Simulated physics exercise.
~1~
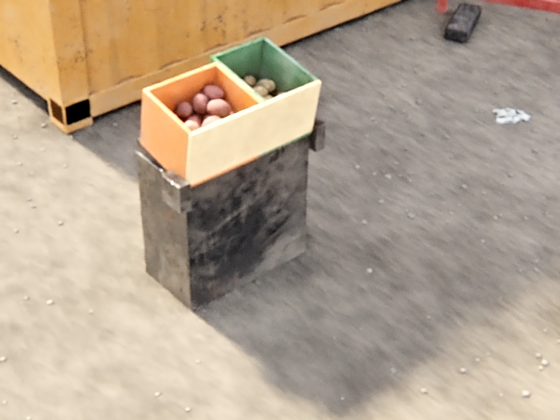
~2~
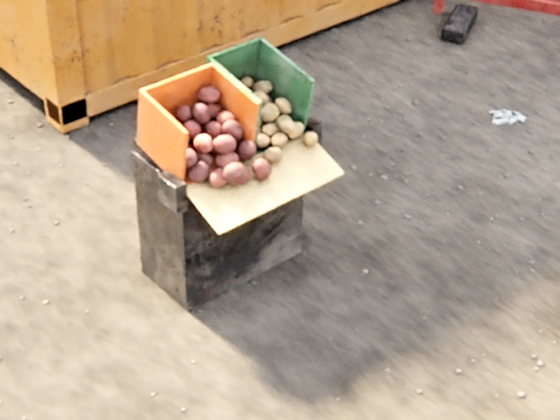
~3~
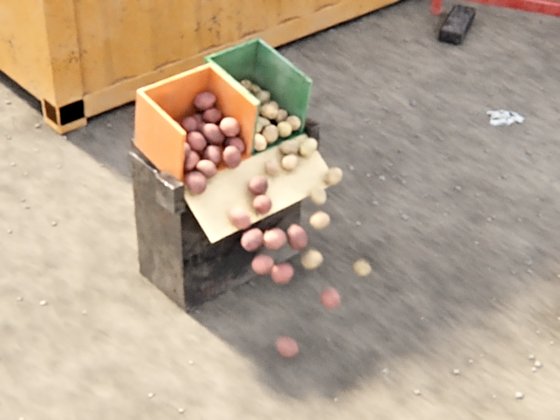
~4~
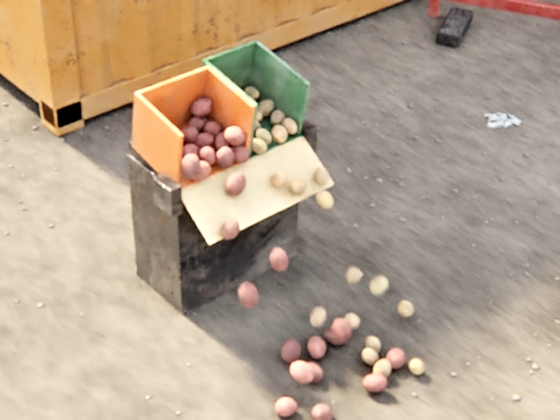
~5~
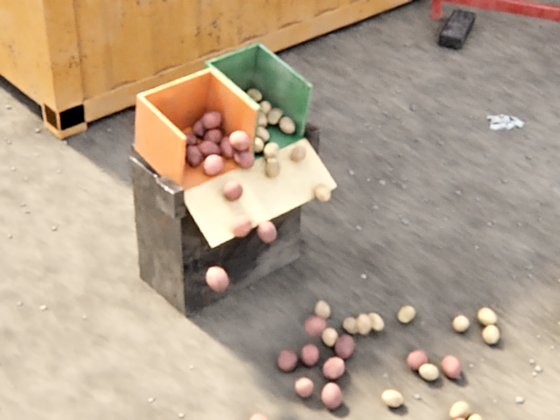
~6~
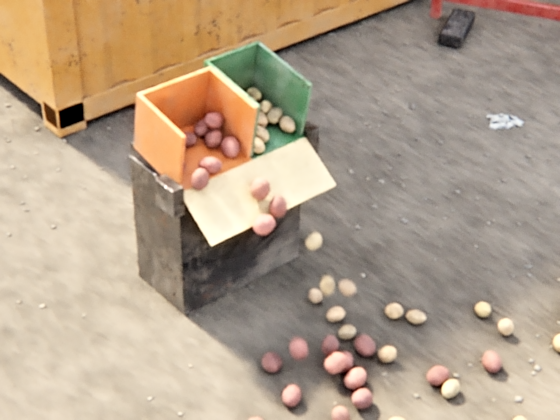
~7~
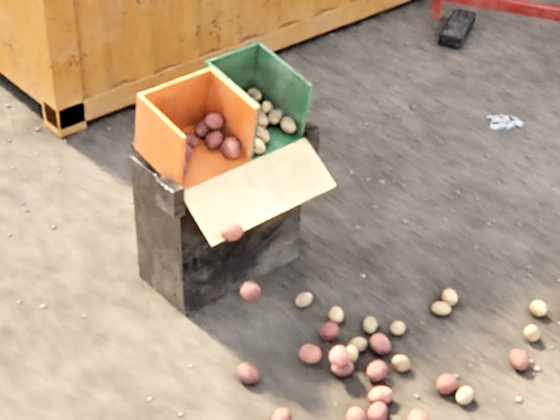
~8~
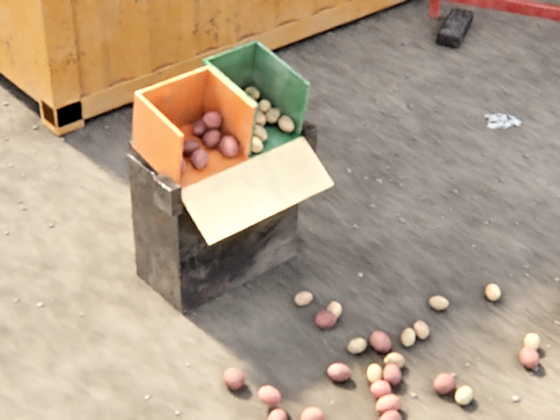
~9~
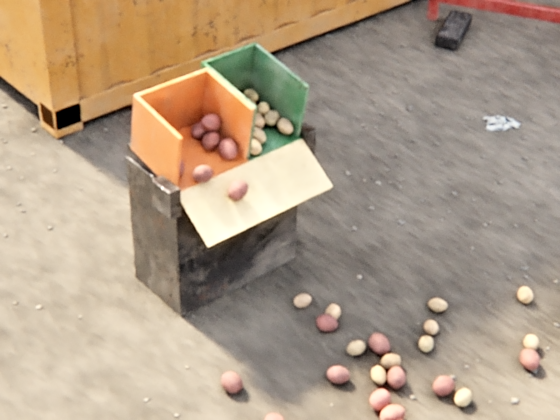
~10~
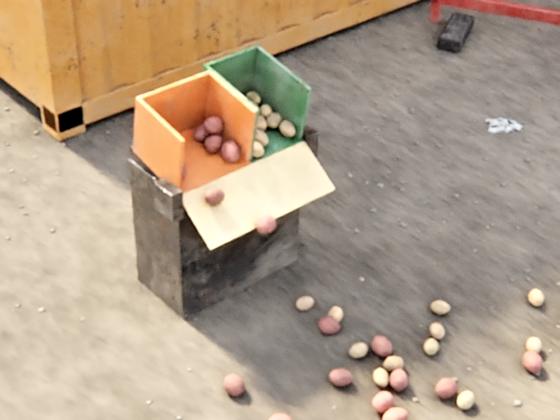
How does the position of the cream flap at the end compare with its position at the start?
At the start the flap leans upright across the front of the two hoppers, closing them. By the end it has turned over about its bottom edge and hangs upside down, sloping outward and down in front of the dark block.
